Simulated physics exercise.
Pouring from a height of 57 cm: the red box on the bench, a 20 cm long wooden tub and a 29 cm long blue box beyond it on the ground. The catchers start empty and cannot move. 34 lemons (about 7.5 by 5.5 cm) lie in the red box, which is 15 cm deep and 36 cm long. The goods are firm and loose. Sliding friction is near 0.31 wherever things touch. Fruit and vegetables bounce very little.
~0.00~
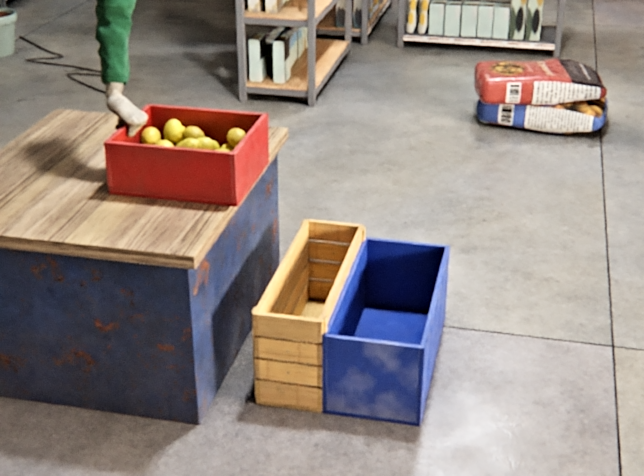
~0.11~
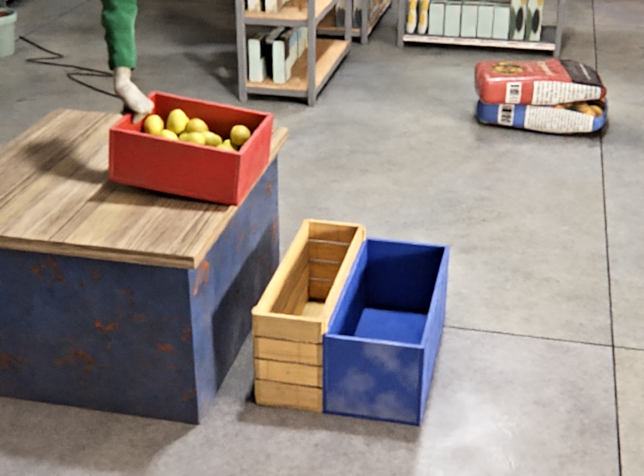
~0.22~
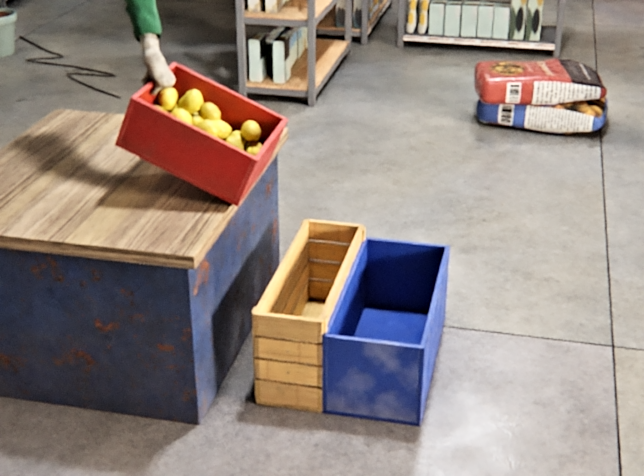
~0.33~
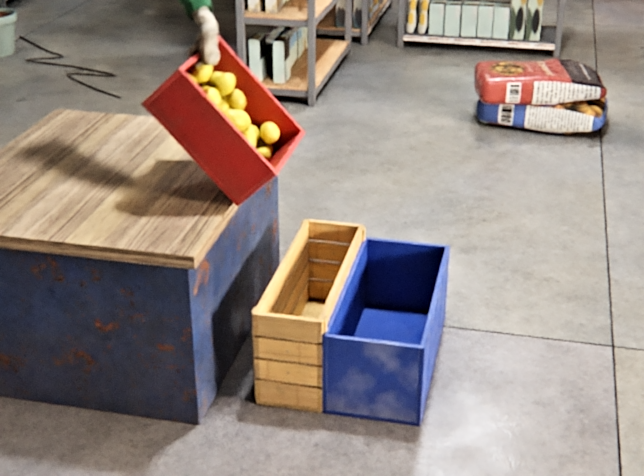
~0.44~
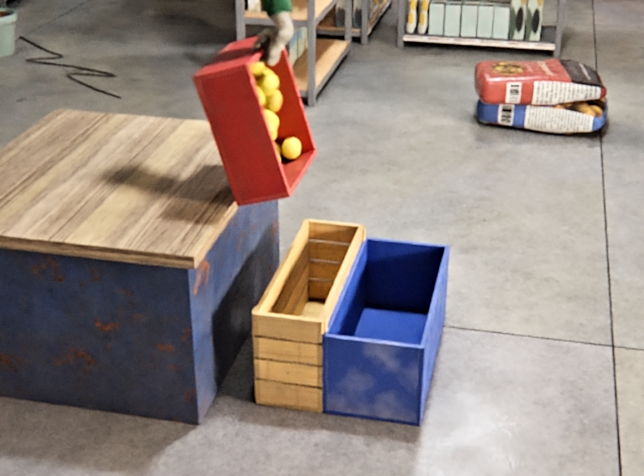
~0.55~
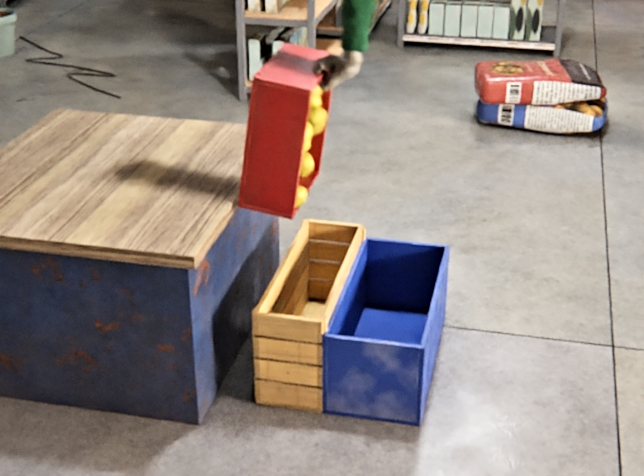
A gloved hand tilts a red box of yellow fruit rightward until it is steeply tipped.
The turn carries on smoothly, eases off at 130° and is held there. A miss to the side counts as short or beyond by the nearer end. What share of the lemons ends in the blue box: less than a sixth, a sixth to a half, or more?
The share in the blue box is over half.
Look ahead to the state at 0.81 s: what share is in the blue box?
Some 30 per cent by then.
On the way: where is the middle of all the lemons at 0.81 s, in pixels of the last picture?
Near (368, 262).
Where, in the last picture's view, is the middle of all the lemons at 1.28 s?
Near (377, 346).
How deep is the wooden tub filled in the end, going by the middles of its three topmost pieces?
Roughly 4 cm.
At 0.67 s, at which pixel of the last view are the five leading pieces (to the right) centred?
Around (361, 180).
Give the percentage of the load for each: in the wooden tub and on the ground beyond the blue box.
About 20 and 0 per cent.
After 0.67 s, tilt 120°; 23 still in the red box and 11 in the air.
After 0.81 s, tilt 130°; 4 still in the red box, 3 in the wooden tub, 10 in the blue box and 17 in the air.
After 1.02 s, tilt 130°; 6 in the wooden tub, 24 in the blue box and 4 in the air.
Outcome (at 1.28 s), 7 in the wooden tub and 27 in the blue box. Asked share, 27 of 34, 79 per cent.
